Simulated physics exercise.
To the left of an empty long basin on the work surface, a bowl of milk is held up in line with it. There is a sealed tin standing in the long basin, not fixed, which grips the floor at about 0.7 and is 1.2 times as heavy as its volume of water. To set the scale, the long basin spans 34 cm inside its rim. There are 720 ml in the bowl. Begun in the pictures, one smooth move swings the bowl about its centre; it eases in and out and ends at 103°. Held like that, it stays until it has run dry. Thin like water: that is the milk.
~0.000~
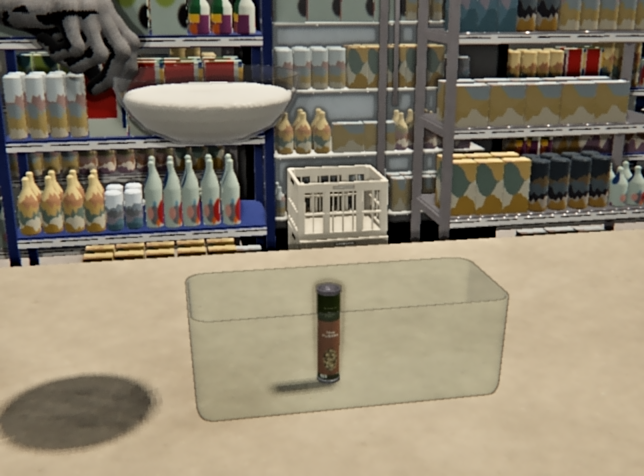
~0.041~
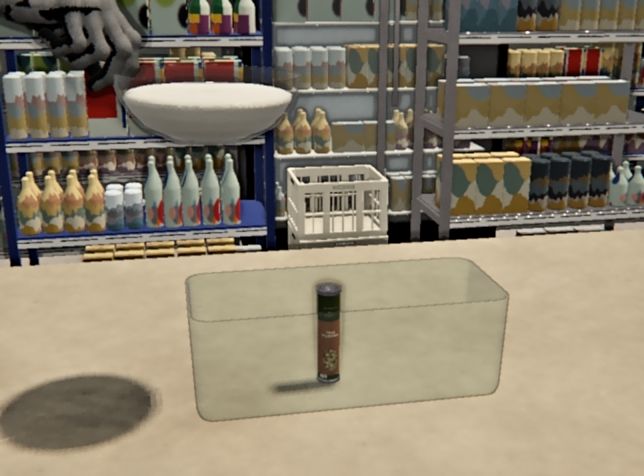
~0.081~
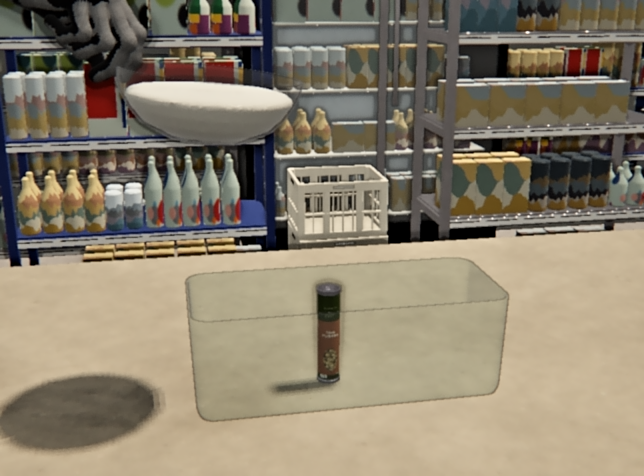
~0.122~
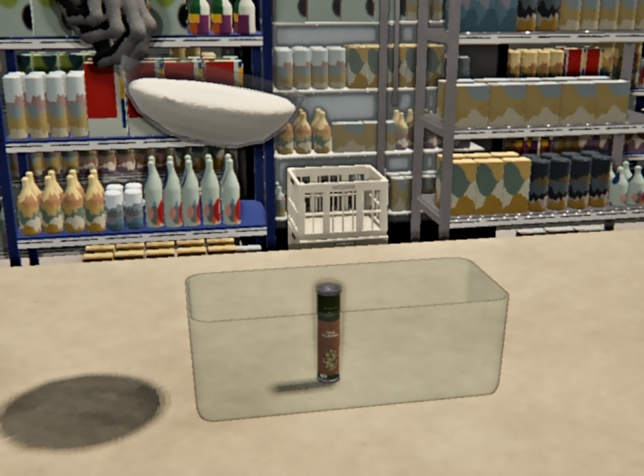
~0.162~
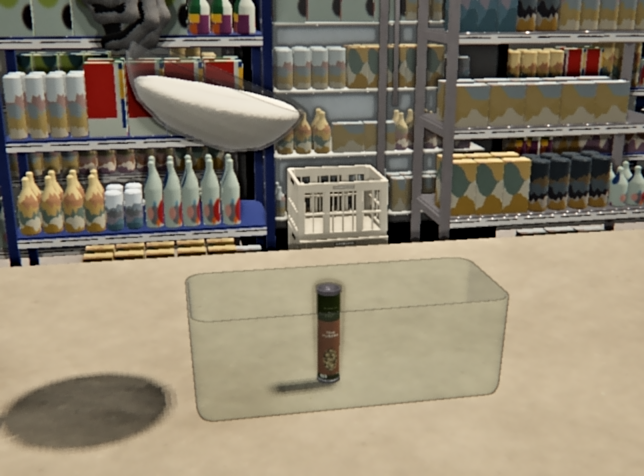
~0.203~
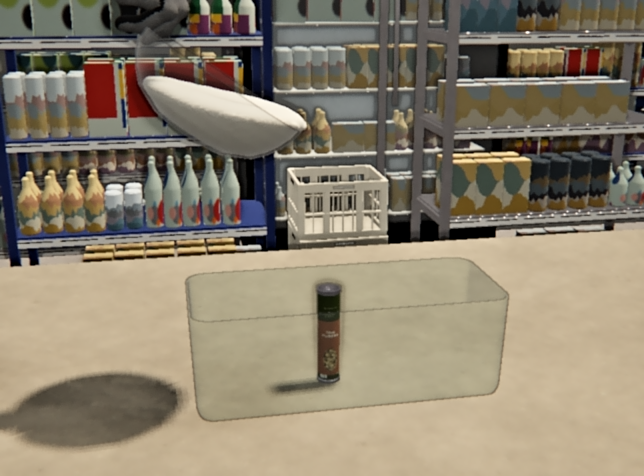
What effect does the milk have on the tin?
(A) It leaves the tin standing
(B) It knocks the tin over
Option A: It leaves the tin standing.
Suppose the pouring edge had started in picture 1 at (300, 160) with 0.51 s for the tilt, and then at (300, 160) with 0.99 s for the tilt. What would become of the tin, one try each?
Try 1: Tipped over; try 2: Still standing.
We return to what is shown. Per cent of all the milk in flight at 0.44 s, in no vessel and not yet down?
Roughly 66 percent.
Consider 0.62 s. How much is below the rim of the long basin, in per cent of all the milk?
Around 90 parts in a hundred.
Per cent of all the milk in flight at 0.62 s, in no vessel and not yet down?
I'd say some 10 per cent is in the air.
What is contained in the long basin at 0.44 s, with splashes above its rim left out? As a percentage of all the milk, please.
Some 32 per cent.
After 0.44 s the tilt is 99° and 2 per cent is still to pour; the tin stands where it began.
After 0.62 s the tilt is 103° and 0 per cent is still to pour; the tin stands where it began.
After 0.81 s the tilt is 103° and 1 per cent is still to pour; the tin stands where it began.
After 1.01 s the tilt is 103° and 0 per cent is still to pour; the tin stands where it began.
In the end the tin stands where it began.
